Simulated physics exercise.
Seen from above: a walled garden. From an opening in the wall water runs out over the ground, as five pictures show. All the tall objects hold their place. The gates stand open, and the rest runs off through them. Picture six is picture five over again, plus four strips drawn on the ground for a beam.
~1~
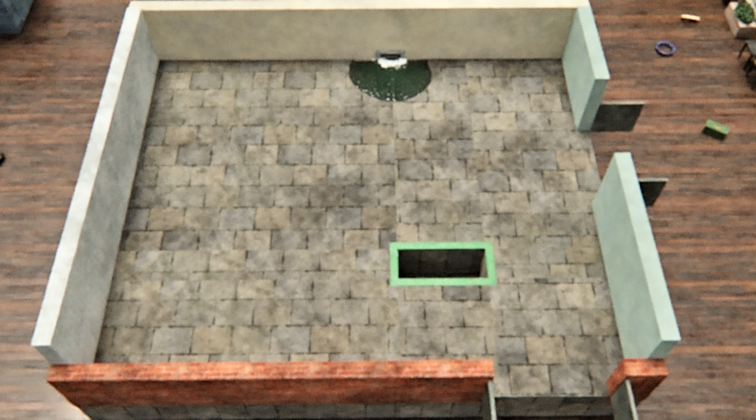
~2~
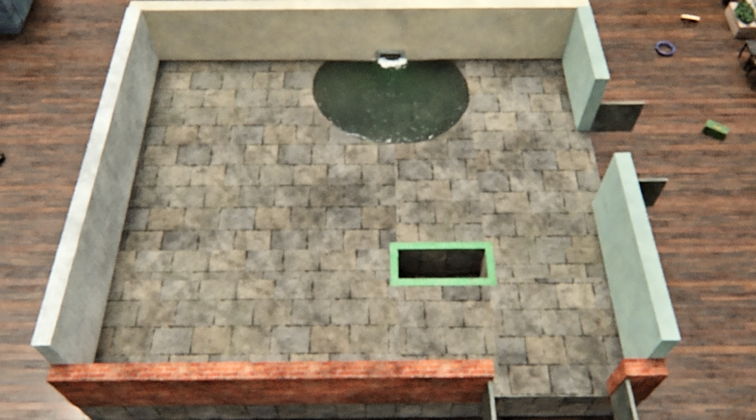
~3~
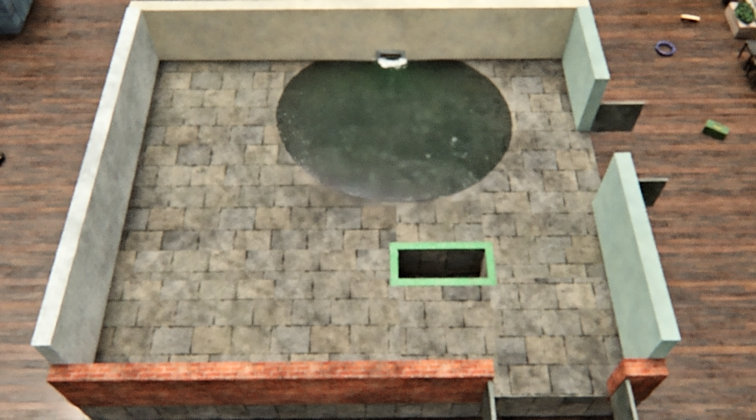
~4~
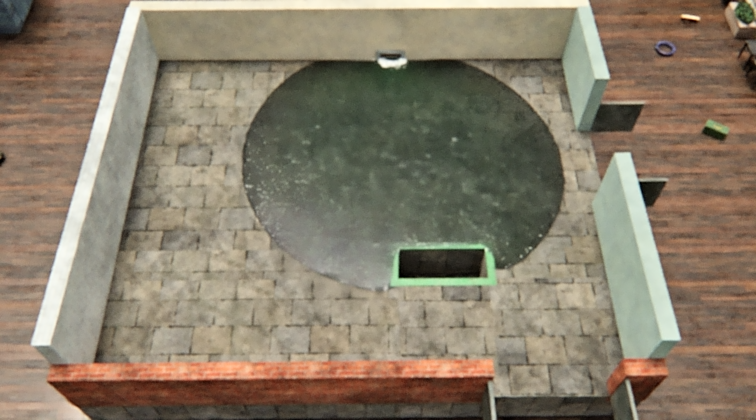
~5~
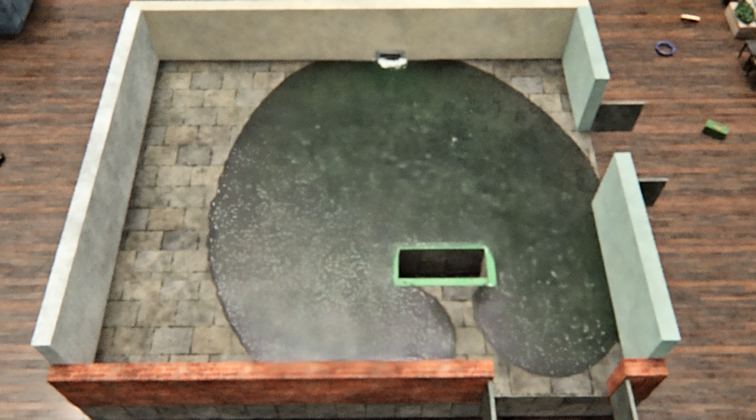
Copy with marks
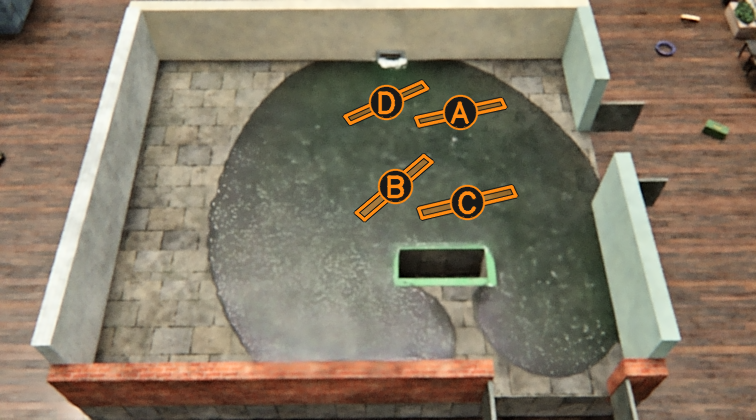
Dark green water spreading from an outfall across a walled garden's stone paving, reaching a green gully and parting around it.
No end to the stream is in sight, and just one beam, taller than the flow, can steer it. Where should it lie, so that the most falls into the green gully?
A works best here.
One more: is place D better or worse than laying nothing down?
It is worse.
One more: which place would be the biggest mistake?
That would be D.
On the marked copy, A from (417, 121) to (503, 103); B from (360, 216) to (427, 158); C from (420, 213) to (513, 191); D from (347, 119) to (424, 85).
With A, about 23 % of the stream runs into the green gully, about 74 % out by the gates.
With B, about 13 % of the stream runs into the green gully, about 84 % out by the gates.
With C, about 12 % of the stream runs into the green gully, about 83 % out by the gates.
With D, about 8 % of the stream runs into the green gully, about 91 % out by the gates.
